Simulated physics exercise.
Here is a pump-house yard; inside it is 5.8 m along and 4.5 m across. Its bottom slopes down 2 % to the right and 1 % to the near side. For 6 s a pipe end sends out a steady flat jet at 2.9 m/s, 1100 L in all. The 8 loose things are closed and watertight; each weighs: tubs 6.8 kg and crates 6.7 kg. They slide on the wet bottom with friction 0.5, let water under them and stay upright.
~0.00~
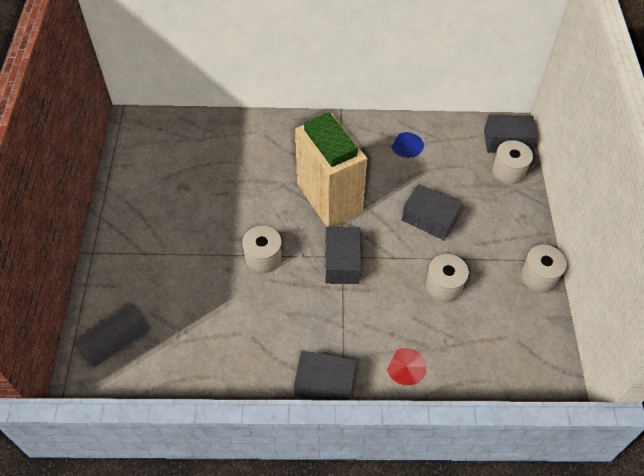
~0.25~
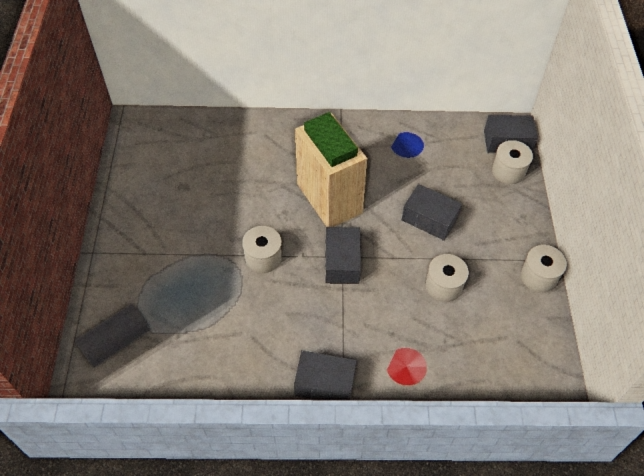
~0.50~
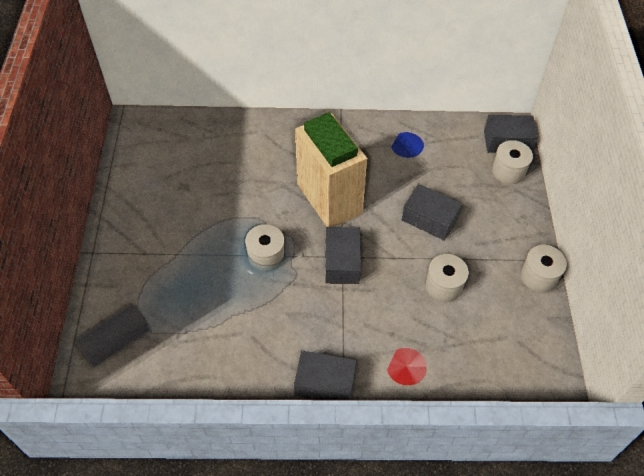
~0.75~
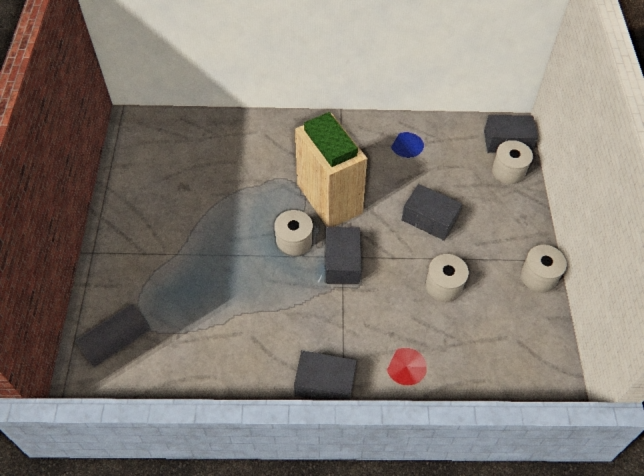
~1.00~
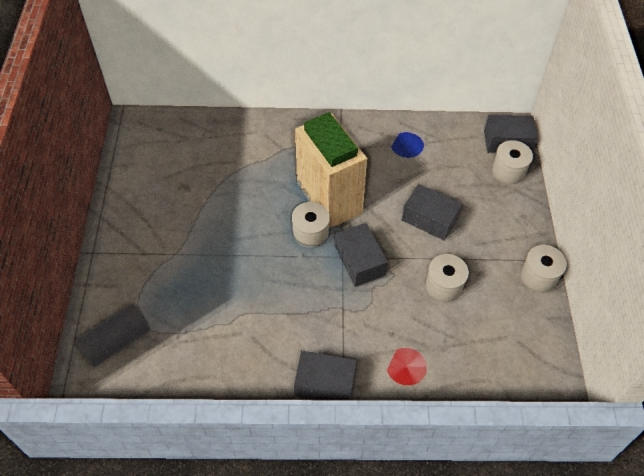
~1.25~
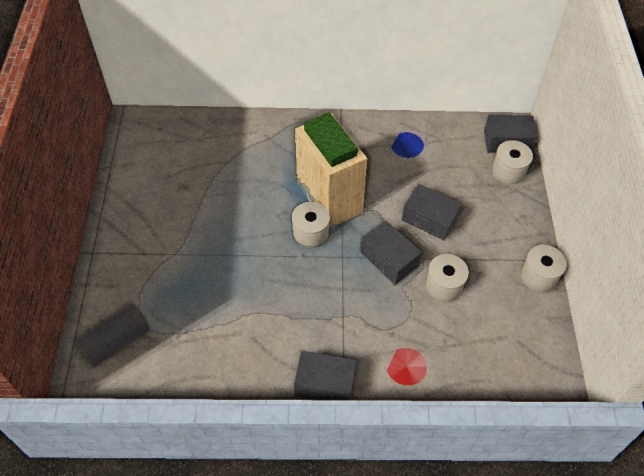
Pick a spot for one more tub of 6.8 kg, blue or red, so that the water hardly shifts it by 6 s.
Put it on red.
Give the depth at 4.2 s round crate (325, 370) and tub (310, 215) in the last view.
About 0 and 4 cm.
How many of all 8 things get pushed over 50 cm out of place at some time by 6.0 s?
That makes 5.
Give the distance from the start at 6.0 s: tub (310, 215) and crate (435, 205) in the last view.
In that order: 300 cm, 80 cm.
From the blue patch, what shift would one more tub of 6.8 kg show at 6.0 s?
About 100 cm.
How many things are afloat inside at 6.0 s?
I count 6.
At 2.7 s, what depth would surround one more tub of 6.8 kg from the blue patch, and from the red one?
In turn 2 and 0 cm.
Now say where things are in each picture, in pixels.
In the first picture, a tub at (261, 242), on the bottom; a crate at (343, 248) rests on the ground; the blue patch at (407, 145); the red patch at (407, 366); water covers 0.0 m2; 0 of 8 have shifted.
In the second picture, a tub at (261, 242), on the bottom; a crate at (343, 248) rests on the ground; the blue patch at (407, 145); the red patch at (407, 366); water covers 0.8 m2; 0 of 8 have shifted.
In the third picture, a tub at (264, 240) rests on the ground, 4 cm from its start; a crate at (343, 248) rests on the ground; the blue patch at (407, 145); the red patch at (407, 366); water covers 1.7 m2; 0 of 8 have shifted.
In the fourth picture, a tub at (293, 225) rests on the ground, 43 cm from its start; a crate at (343, 248) rests on the ground; the blue patch at (407, 145); the red patch at (407, 366); 2.9 m2 under water; 1 of 8 have shifted.
In the fifth picture, a tub at (310, 217) rests on the ground, 67 cm from its start; a crate at (361, 247) rests on the ground, 22 cm from its start; the blue patch at (407, 145); the red patch at (407, 366); water covers 4.1 m2; 2 of 8 have shifted.
In the sixth picture, a tub at (311, 217), afloat, 67 cm from its start; a crate at (391, 245), on the bottom, 57 cm from its start; the blue patch at (407, 145); the red patch at (407, 366); water covers 5.6 m2; 2 of 8 have shifted.
After 1.8 s on blue it would be 0 cm off in 0 cm of water; on red it would be 0 cm off in 0 cm of water.
After 2.7 s on blue it would be 0 cm off in 2 cm of water; on red it would be 0 cm off in 0 cm of water.
After 4.2 s on blue it would be 32 cm off in 4 cm of water; on red it would be 0 cm off in 0 cm of water.
After 6.0 s on blue it would be 92 cm off in 7 cm of water; on red it would be 0 cm off in 2 cm of water.
